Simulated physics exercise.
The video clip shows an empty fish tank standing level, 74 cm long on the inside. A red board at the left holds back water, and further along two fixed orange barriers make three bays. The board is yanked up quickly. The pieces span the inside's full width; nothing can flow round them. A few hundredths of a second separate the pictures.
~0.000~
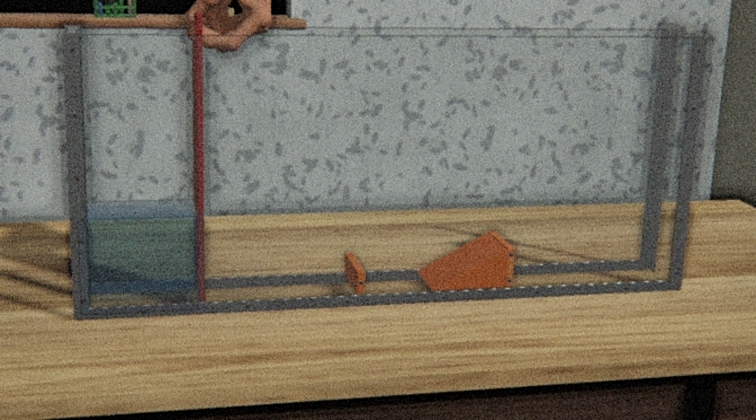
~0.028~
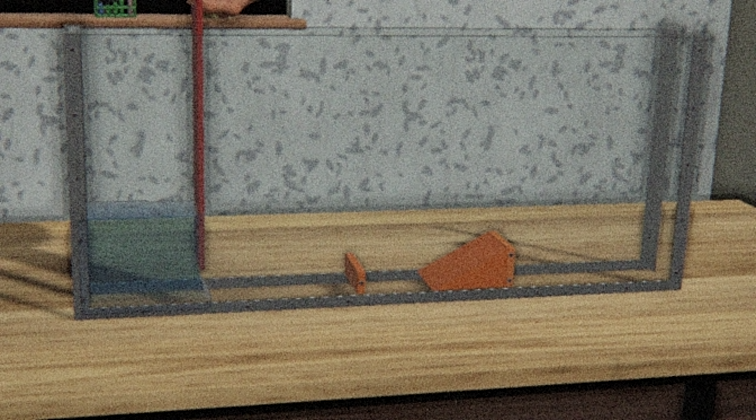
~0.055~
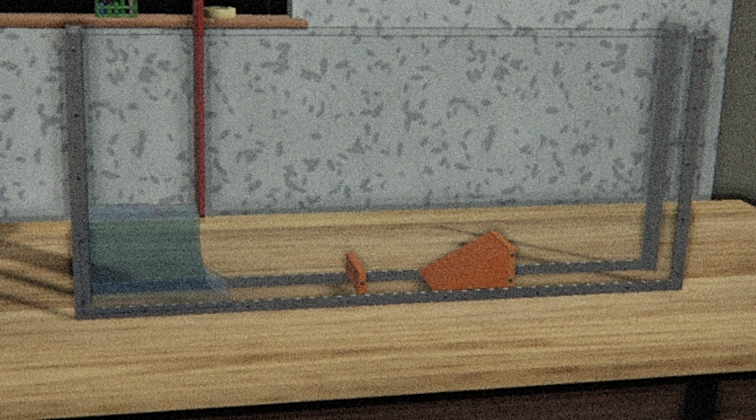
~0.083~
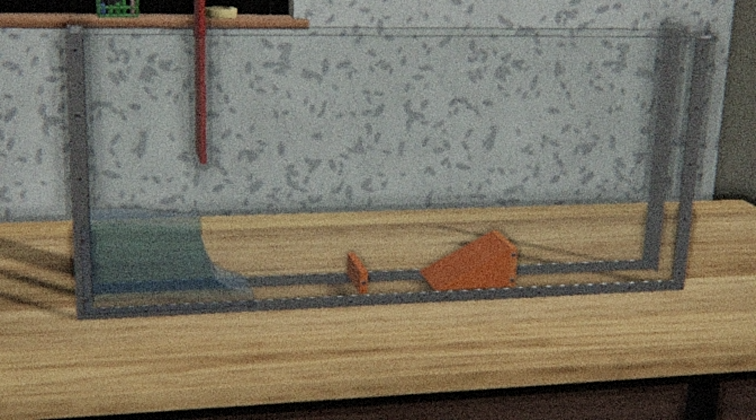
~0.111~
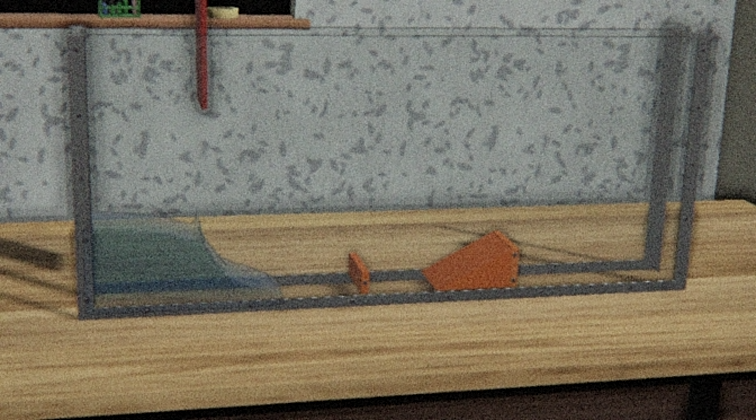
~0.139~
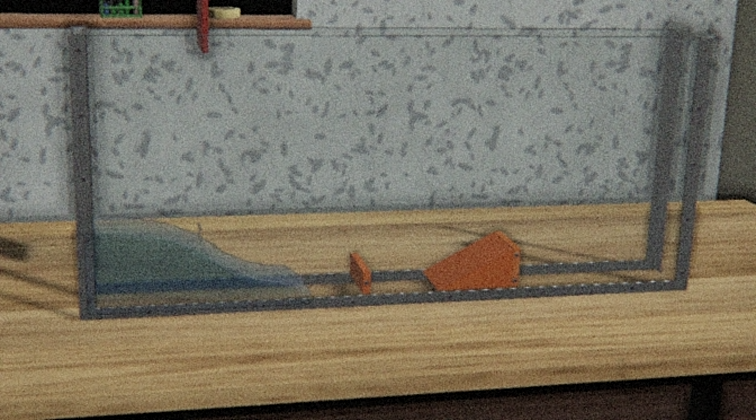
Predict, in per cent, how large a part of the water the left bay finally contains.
Some 66 percent of the water.
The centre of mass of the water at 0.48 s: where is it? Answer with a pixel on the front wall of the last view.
Around (299, 278).
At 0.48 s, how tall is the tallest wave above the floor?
Peak height: Approx. 9.0 cm.
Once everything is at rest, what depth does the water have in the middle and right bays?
The first one ends at 3.0 cm and the second at 0.5 cm.
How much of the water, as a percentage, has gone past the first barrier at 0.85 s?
Roughly 44 percent.
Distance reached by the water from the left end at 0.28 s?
About 36 cm.
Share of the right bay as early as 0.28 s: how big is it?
About 0 %.
Then, 0.28 s in, the shares are 93, 7 and 0 per cent from left to right.
Then, 0.48 s in, the shares are 69, 30 and 0 per cent from left to right.
Then, 0.85 s in, the shares are 56, 37 and 6 per cent from left to right.
Finally, the split from left to right is 66, 27 and 6 per cent.
